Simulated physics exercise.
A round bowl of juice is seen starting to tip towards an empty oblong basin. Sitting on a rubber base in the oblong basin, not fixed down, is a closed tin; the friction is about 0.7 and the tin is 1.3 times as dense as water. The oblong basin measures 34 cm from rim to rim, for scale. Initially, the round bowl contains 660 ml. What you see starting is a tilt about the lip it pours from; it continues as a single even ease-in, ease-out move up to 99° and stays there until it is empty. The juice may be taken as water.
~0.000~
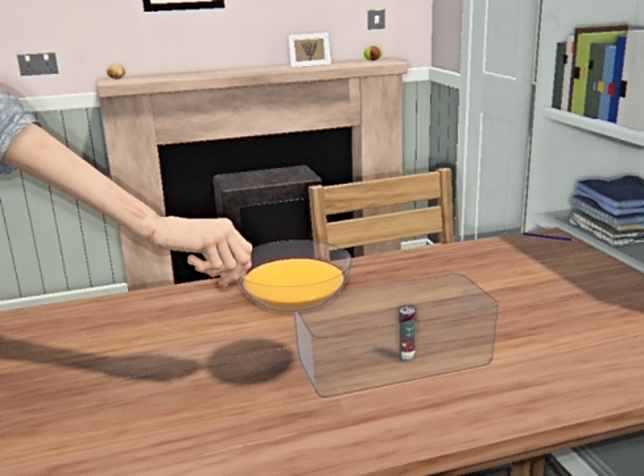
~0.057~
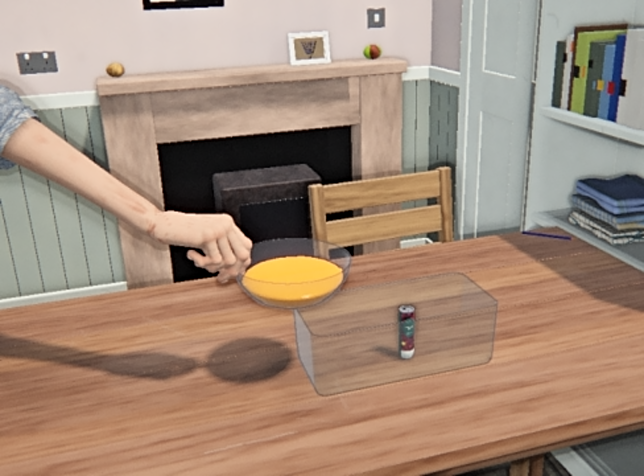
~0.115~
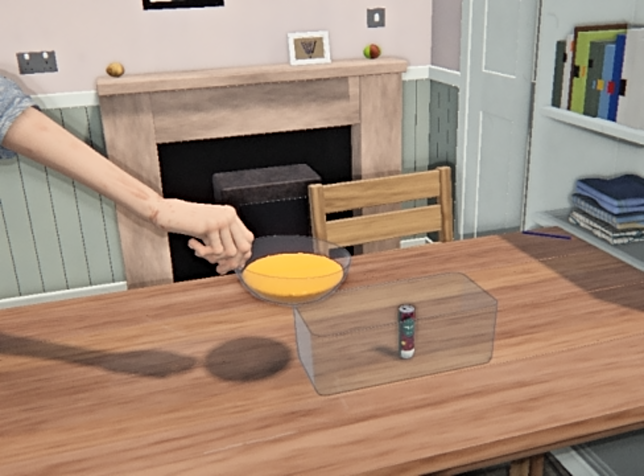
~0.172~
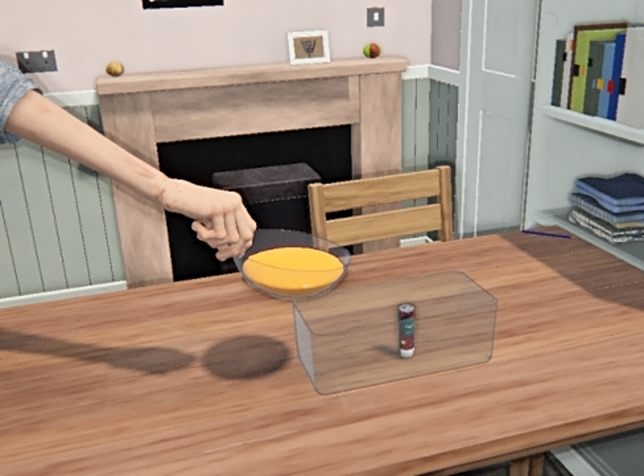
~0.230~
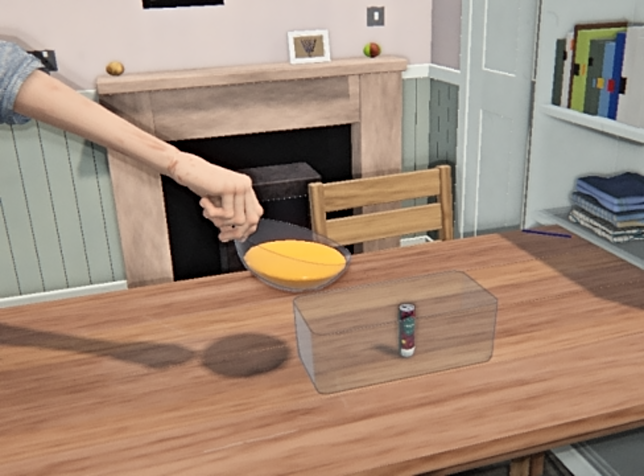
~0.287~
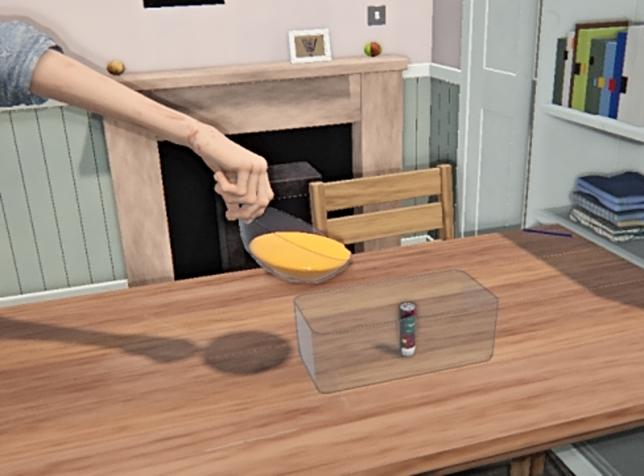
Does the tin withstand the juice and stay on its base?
My bet is it will last.
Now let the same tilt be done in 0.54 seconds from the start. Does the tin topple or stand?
Then the tin does not tip.
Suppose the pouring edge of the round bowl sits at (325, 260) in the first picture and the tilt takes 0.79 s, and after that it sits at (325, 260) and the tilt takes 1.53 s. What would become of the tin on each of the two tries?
Try 1: Tipped over; try 2: Still standing.
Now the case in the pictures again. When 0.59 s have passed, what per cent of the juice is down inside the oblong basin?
About 18 per cent.
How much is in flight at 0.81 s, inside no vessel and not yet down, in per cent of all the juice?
4 in a hundred, give or take.
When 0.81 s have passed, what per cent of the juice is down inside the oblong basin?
Around 96 per cent of the whole.
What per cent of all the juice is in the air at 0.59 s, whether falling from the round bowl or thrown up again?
Some 62 % is the figure.
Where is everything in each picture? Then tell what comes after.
In the first picture, it leans 0°; its right rim is at (348, 255); the juice meets the walls at (242, 285) and (341, 270); the oblong basin's rim runs from (302, 320) to (480, 289); the tin's top is at (407, 313).
In the second picture, it leans 1°; its right rim is at (348, 253); the juice meets the walls at (241, 282) and (340, 267).
In the third picture, it leans 5°; its right rim is at (348, 253); the juice meets the walls at (242, 277) and (340, 264).
In the fourth picture, it leans 11°; its right rim is at (347, 253); the juice meets the walls at (242, 269) and (340, 259).
In the fifth picture, it leans 19°; its right rim is at (347, 252); the juice meets the walls at (244, 260) and (342, 253).
In the sixth picture, it leans 29°; its right rim is at (348, 251); the juice meets the walls at (249, 247) and (346, 246).
Then, 0.59 s in, the tilt is 84° and 20 per cent is still to pour; the tin stands where it began.
Then, 0.81 s in, the tilt is 99° and 0 per cent is still to pour; the tin stands where it began.
Then, 1.04 s in, the tilt is 99° and 0 per cent is still to pour; the tin stands where it began.
Then, 1.29 s in, the tilt is 99° and 0 per cent is still to pour; the tin stands where it began.
Finally, the tin stands where it began.
